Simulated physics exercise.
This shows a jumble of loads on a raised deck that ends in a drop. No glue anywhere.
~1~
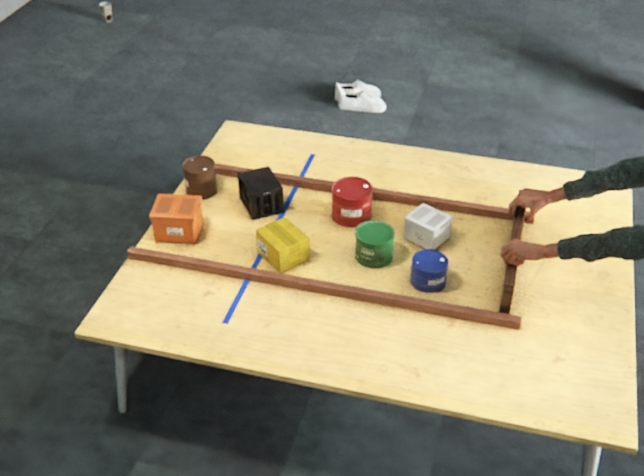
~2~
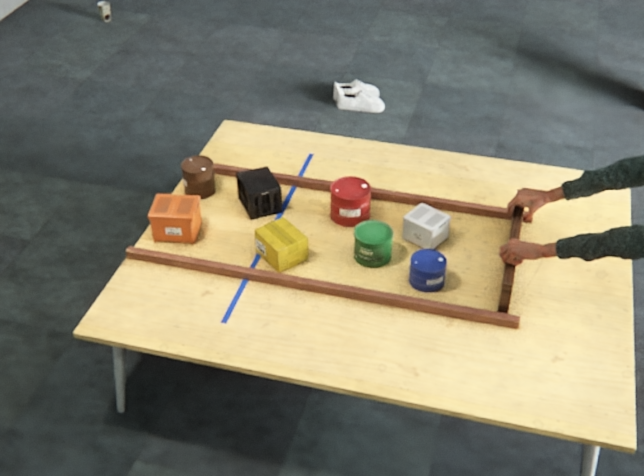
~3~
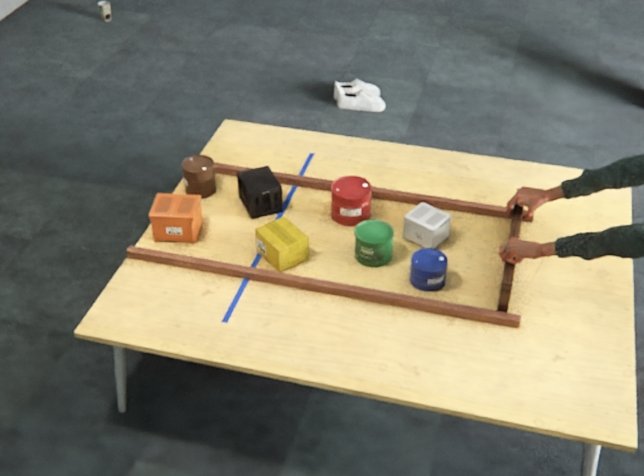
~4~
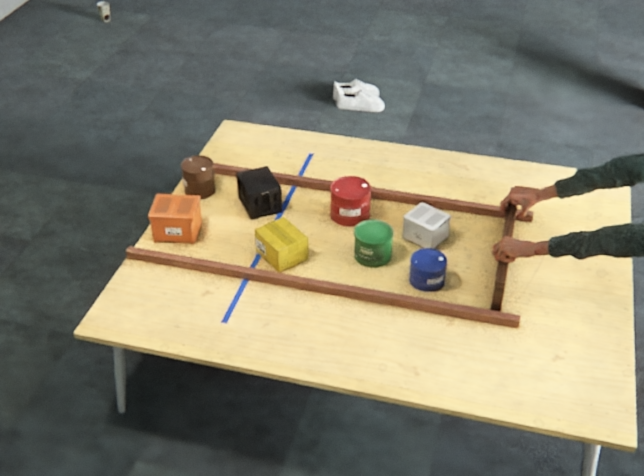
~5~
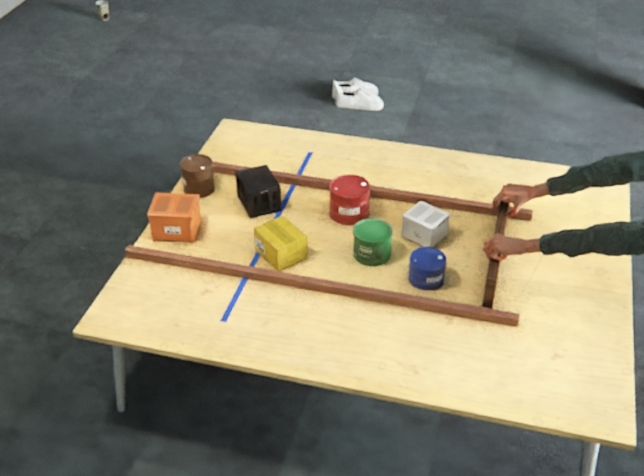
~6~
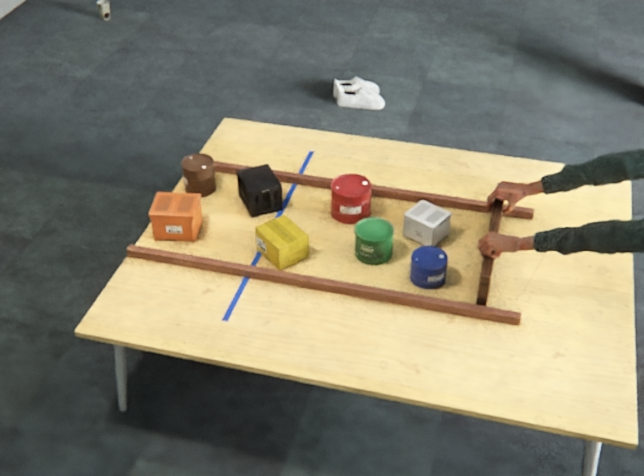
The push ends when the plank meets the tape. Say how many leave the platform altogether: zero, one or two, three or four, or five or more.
Outcome: The number that fall off is zero.
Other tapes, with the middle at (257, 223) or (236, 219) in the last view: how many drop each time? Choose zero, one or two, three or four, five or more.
For each place: No fall at all; just one or two.
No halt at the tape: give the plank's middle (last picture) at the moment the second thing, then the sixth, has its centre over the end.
About (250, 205), then (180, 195).
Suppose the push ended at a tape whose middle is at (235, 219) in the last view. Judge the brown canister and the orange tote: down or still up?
The brown canister goes over, the orange tote drops off.
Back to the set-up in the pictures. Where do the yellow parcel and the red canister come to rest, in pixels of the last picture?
Near (202, 240) and (270, 179).
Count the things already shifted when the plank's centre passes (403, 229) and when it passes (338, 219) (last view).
3 and 5.
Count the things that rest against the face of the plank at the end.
It touches 3.
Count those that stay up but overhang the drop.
The number is 0.
Early on, none off yet; brown canister at rest near (199, 175); orange tote at rest near (177, 217); black crate at rest near (260, 190).
Finally, the number that fall off is zero.
